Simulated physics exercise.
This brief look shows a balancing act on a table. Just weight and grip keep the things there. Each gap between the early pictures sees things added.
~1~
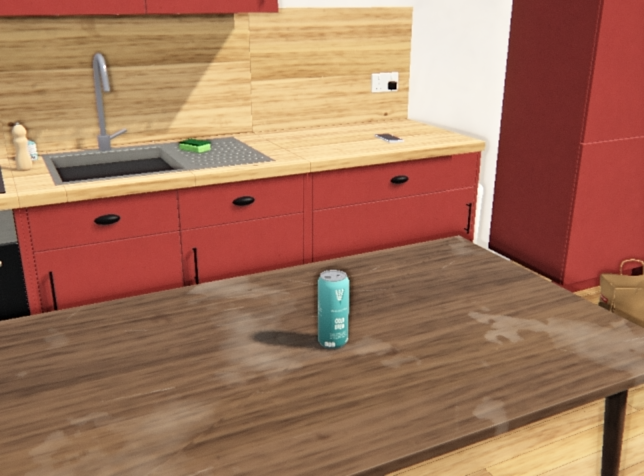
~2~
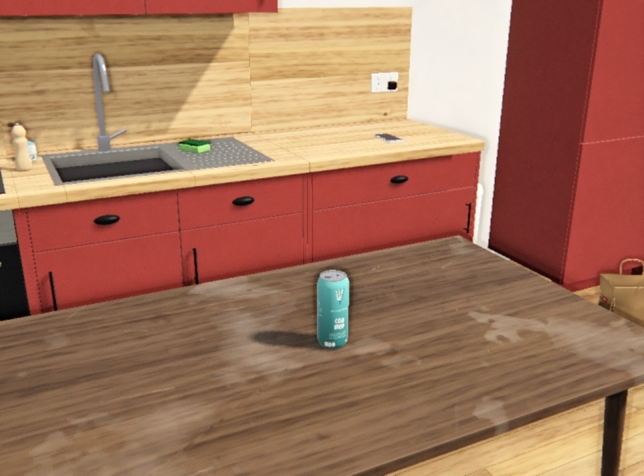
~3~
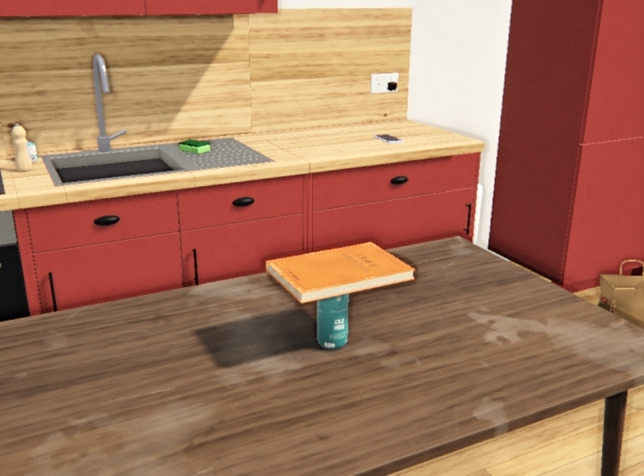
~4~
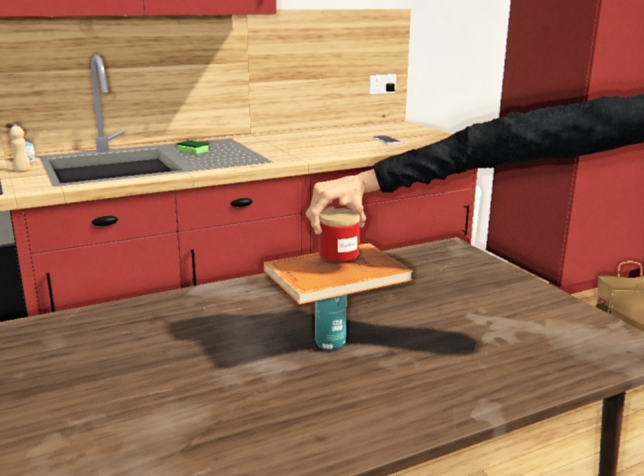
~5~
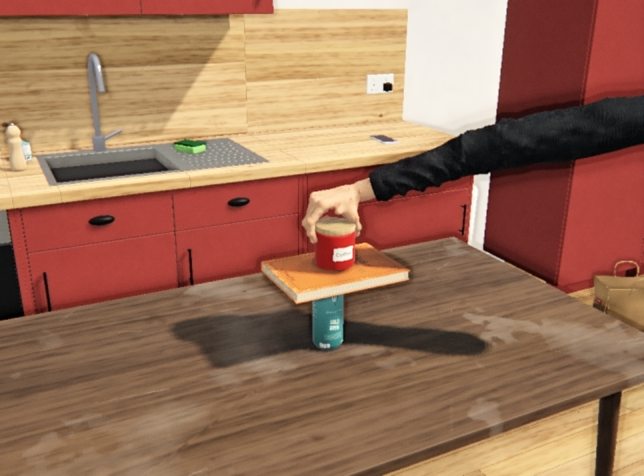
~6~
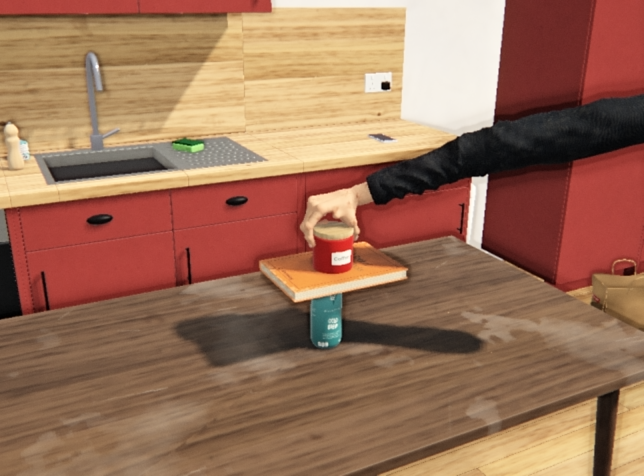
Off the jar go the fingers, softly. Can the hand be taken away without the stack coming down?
The stack is going to stay put.
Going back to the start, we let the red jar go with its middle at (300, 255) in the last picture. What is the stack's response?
Stands.
Then, 0.30 s on from there, no change.
Then, 0.70 s on from there, red jar resting near (333, 247).
In the end, all 3 unmoved. At the end, from the last picture's camera, red jar near (333, 247). The stack stays up.
